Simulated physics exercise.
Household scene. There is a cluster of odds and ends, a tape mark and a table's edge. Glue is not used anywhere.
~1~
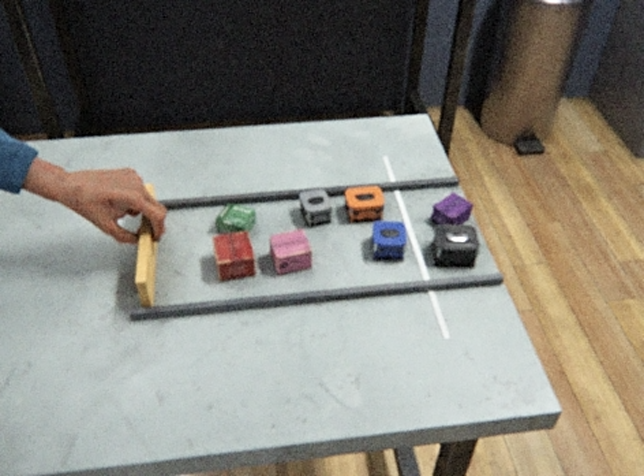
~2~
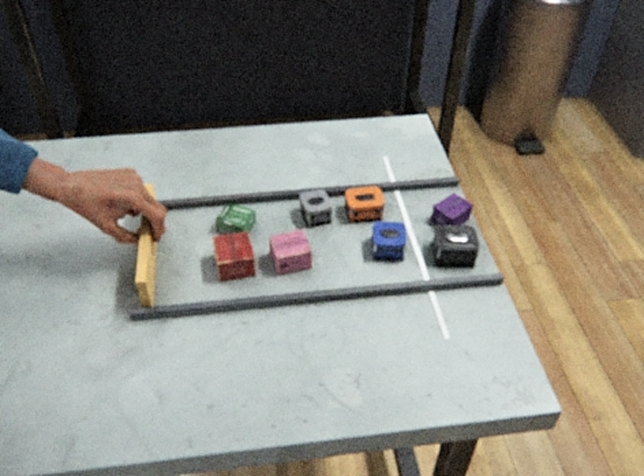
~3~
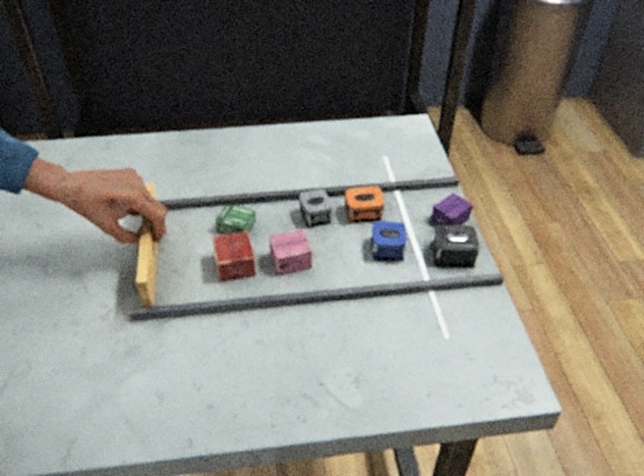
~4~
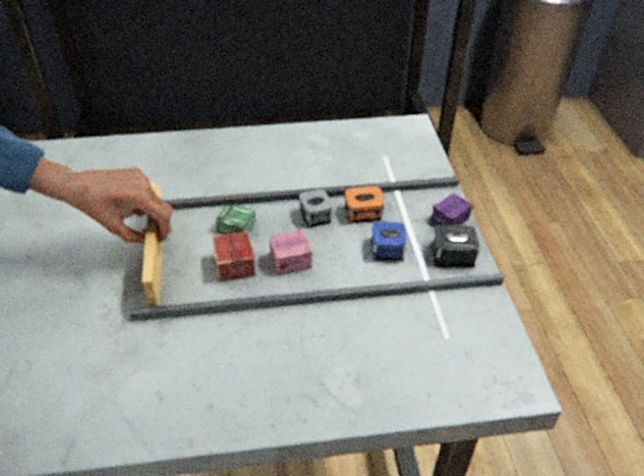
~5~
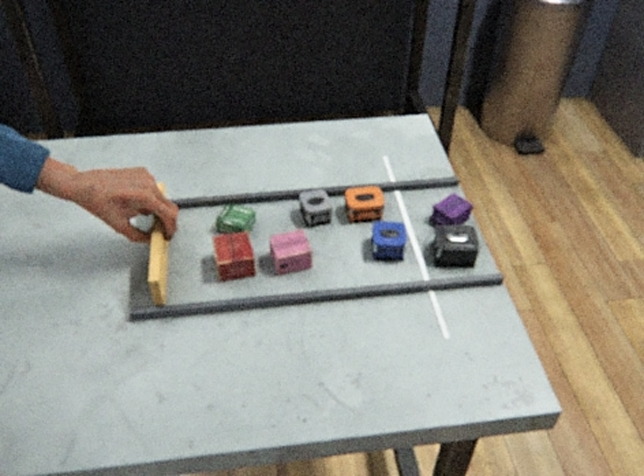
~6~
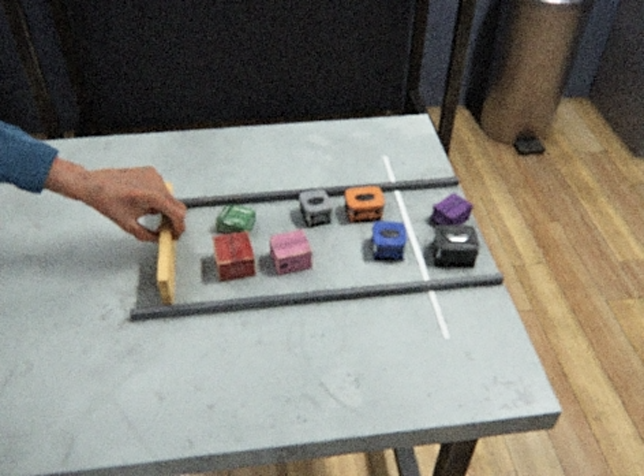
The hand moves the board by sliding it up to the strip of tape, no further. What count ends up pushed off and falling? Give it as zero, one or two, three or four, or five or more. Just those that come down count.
The count that falls is three or four.
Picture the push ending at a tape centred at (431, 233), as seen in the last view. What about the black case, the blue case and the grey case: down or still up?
As for the black case, it does not stay; the blue case does not stay; the grey case keeps its spot.
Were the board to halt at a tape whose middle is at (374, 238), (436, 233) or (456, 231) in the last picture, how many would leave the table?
In that order 1, 5 and 6.
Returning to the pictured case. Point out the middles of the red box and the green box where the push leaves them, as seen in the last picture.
They come to rest around (435, 239) and (417, 201).
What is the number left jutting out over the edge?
That would be 0.
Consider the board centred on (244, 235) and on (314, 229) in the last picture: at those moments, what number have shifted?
Respectively 3 and 6.
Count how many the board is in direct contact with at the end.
I count 2 of them.
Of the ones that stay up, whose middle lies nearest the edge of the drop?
The pink box is the one.
A little later, none off yet; purple box at rest near (451, 213); black case at rest near (455, 246); blue case at rest near (389, 241).
When it is over, the number that fall off is three or four; down, orange case, blue case, black case and purple box.
